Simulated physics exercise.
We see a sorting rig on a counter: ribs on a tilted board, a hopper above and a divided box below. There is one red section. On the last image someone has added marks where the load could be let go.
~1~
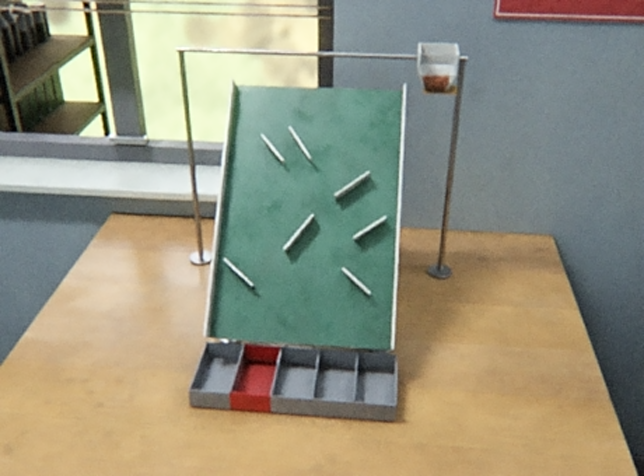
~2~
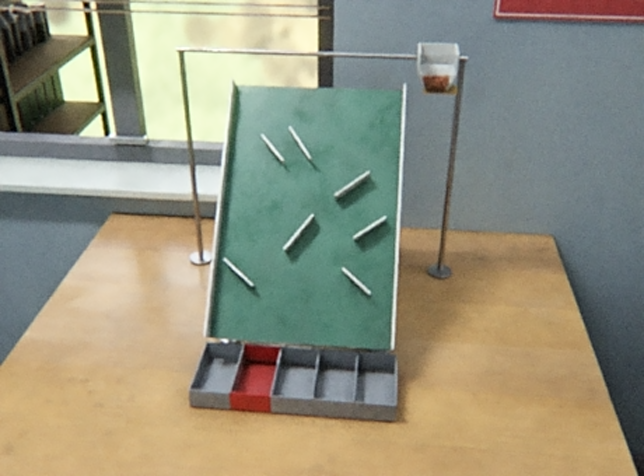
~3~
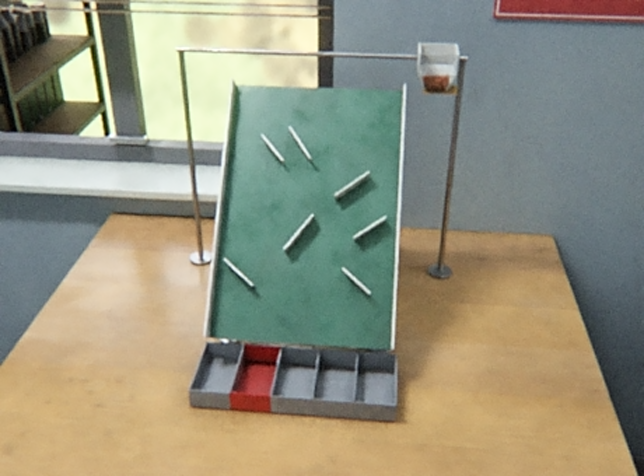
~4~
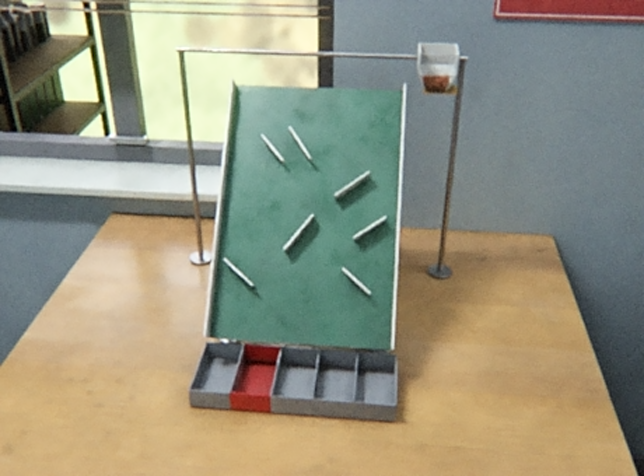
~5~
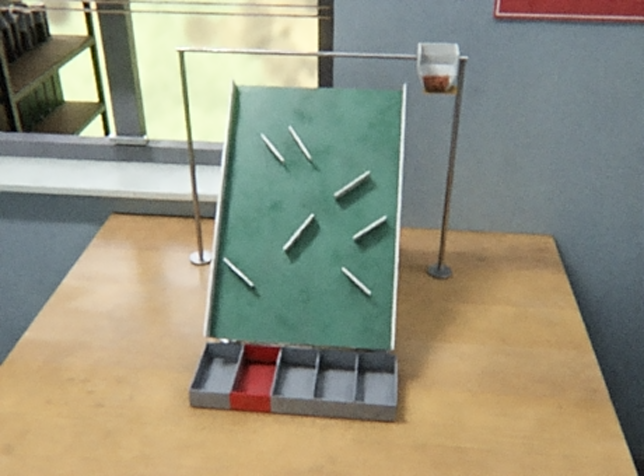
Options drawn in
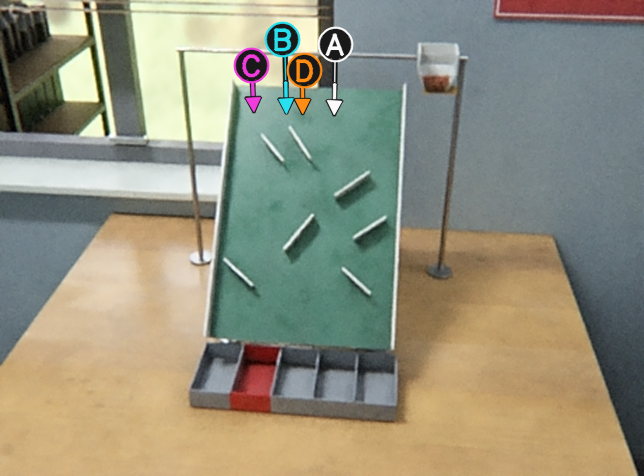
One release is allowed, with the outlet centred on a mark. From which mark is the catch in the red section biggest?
B is best.
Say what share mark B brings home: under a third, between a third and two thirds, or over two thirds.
Mark B gives between a third and two thirds.
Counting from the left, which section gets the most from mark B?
The second from the left.
On the marked copy, mark A meets the board at (334, 109); mark B meets the board at (286, 108); mark C meets the board at (253, 106); mark D meets the board at (302, 108).
If A is chosen, a small part in the red section, most in other sections, a small part outside the box.
If B is chosen, about half in the red section, about half in other sections, a stray few outside the box.
If C is chosen, a small part in the red section, most in other sections, a small part outside the box.
If D is chosen, about a quarter in the red section, about half in other sections, about a quarter outside the box.
